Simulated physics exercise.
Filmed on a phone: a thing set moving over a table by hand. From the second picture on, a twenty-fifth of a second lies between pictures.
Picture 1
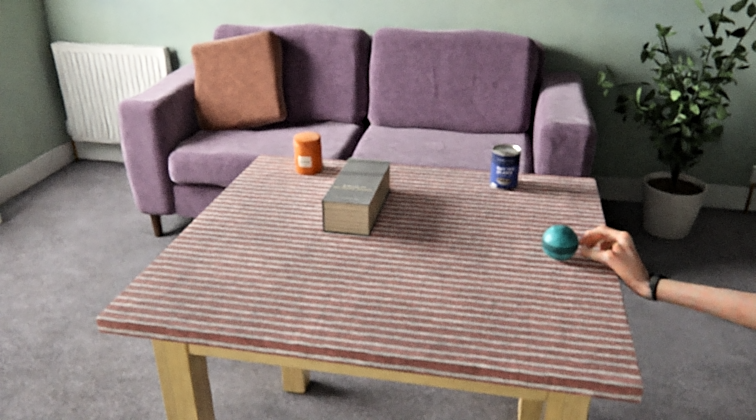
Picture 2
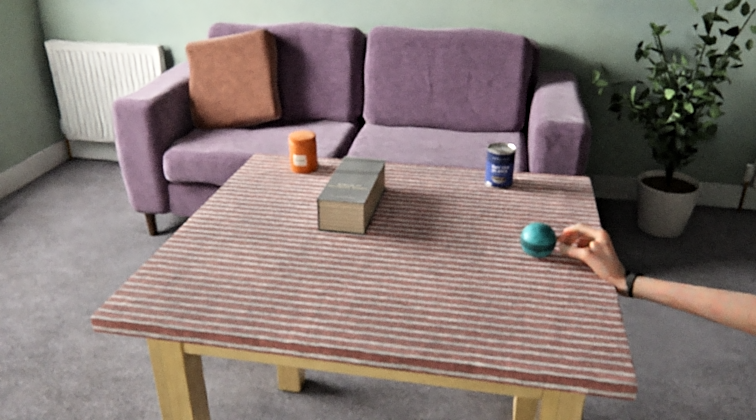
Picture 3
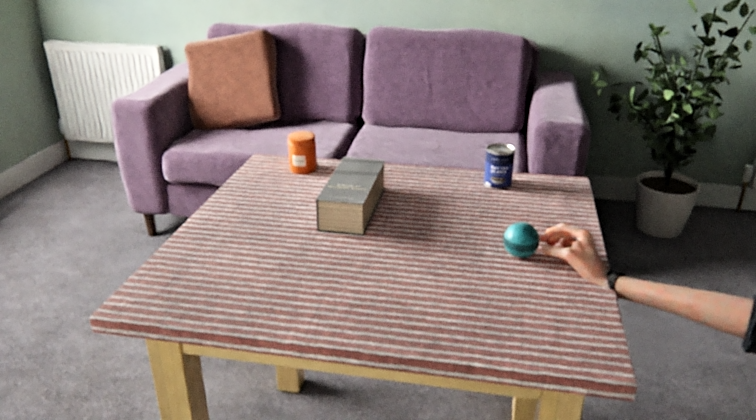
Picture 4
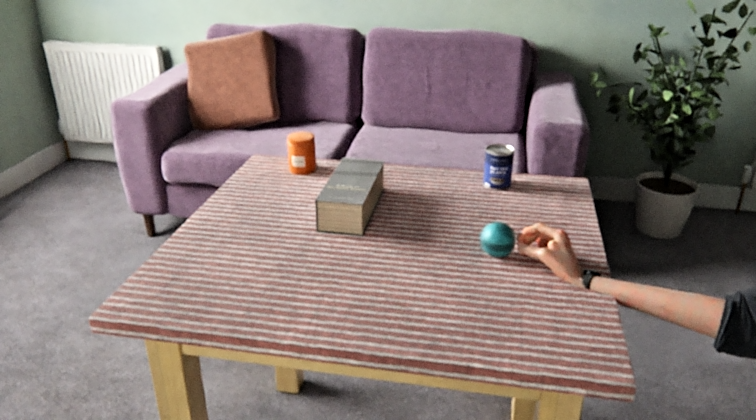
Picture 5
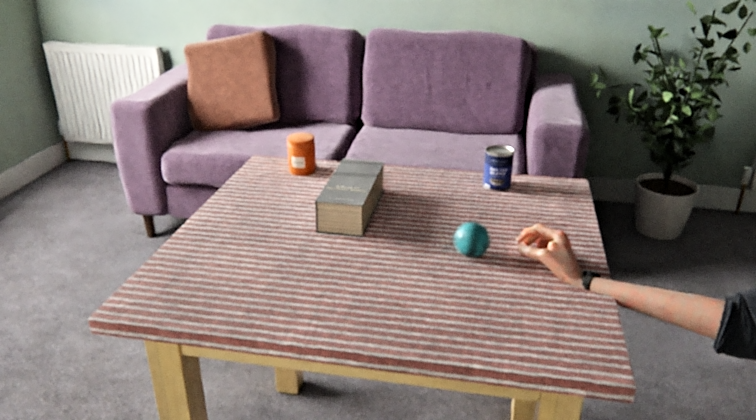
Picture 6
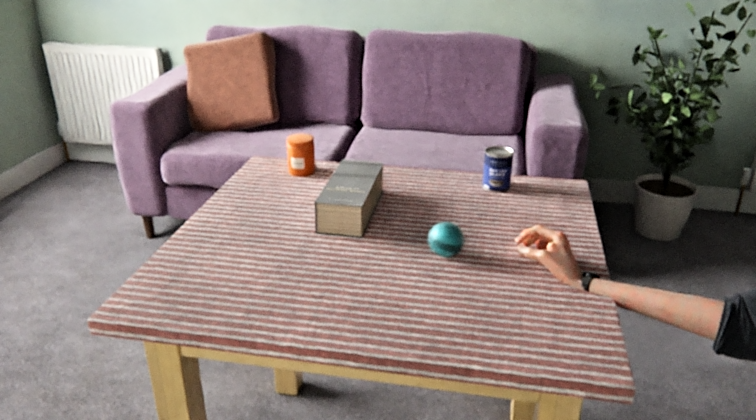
On a striped table before a purple sofa, a hand pushes a turquoise ball left and releases it, the ball rolling on.
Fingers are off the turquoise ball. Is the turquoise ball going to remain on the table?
The turquoise ball falls off the table.
Then, 0.20 s after the last picture, turquoise ball rolled well along near (326, 234).
Then, 0.50 s after the last picture, turquoise ball now off the table.
Then, 0.90 s after the last picture, things are still on the move.
By the end, off the table, turquoise ball.
